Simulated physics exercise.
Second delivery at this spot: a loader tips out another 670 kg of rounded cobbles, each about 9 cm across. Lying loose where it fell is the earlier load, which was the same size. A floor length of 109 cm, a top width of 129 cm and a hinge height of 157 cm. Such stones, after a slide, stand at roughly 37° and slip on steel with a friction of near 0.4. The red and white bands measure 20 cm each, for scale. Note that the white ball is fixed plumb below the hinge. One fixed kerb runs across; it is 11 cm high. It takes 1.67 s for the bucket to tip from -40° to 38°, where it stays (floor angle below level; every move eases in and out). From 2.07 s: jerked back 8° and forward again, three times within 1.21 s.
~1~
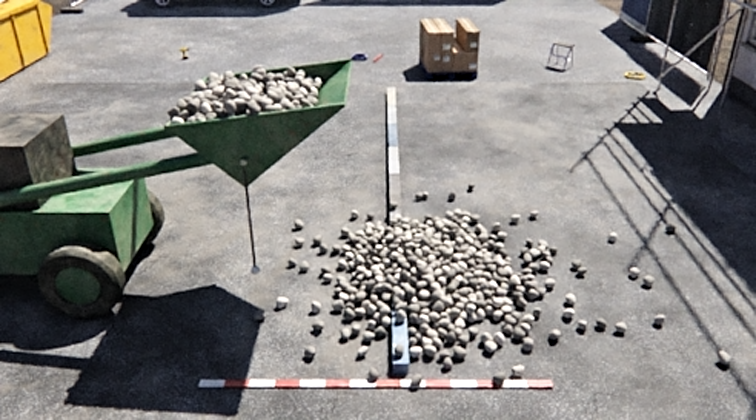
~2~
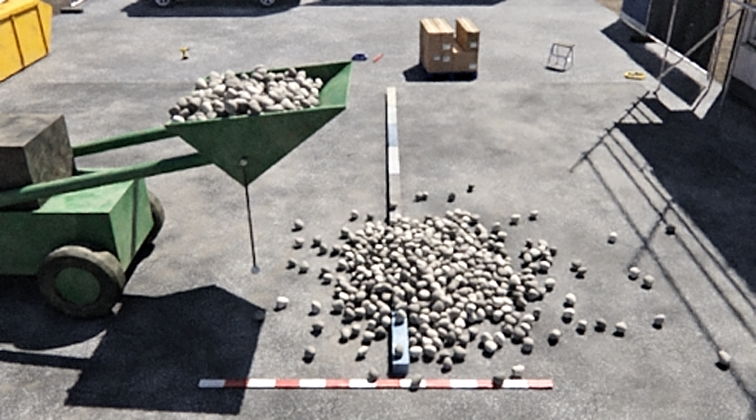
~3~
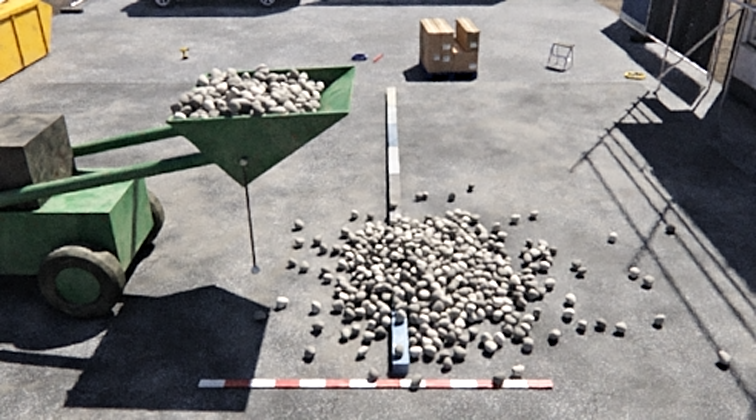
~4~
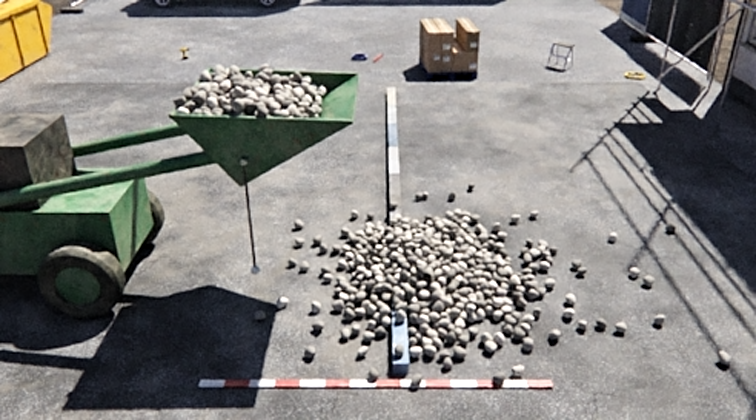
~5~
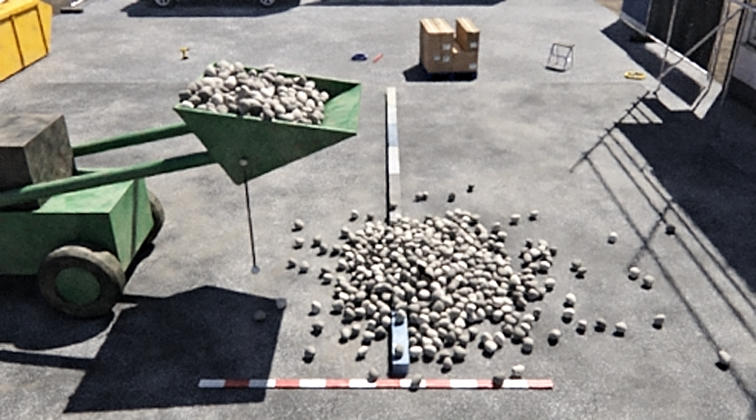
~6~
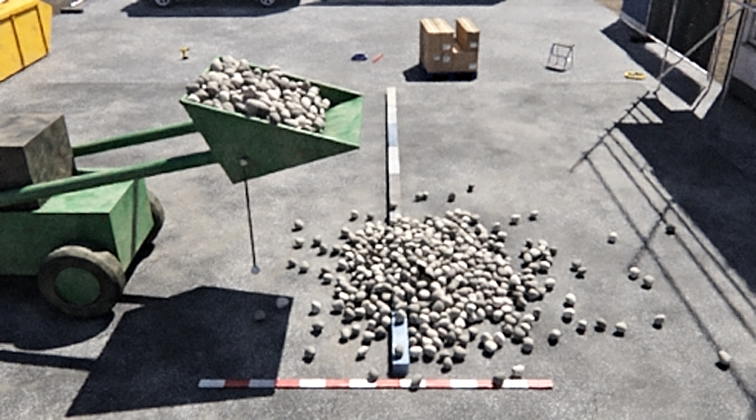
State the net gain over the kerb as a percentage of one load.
38 %.
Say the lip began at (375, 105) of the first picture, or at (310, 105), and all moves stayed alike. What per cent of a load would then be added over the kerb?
The first position would add some 65 per cent, the second some 10.
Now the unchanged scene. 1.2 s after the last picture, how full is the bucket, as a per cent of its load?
45 %.
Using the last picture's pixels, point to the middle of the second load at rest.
Roughly at (387, 262) in the last picture.
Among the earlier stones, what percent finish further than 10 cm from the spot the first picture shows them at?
15 %.
Then, 0.6 s after the last picture the floor is at 26°; in per cent of one load, 99 in the bucket, 28 on this side of the kerb, 72 over the kerb; the foremost stones are at (643, 283).
Then, 1.2 s after the last picture the floor is at 38°; in per cent of one load, 45 in the bucket, 81 on this side of the kerb, 74 over the kerb; the foremost stones are at (643, 283).
Then, 3.1 s after the last picture the floor is at 38°; in per cent of one load, 0 in the bucket, 89 on this side of the kerb, 111 over the kerb; the foremost stones are at (643, 283).
Then, 5.9 s after the last picture the floor is at 38°; in per cent of one load, 0 in the bucket, 89 on this side of the kerb, 111 over the kerb; the foremost stones are at (643, 283). Net gain over the kerb, 38.
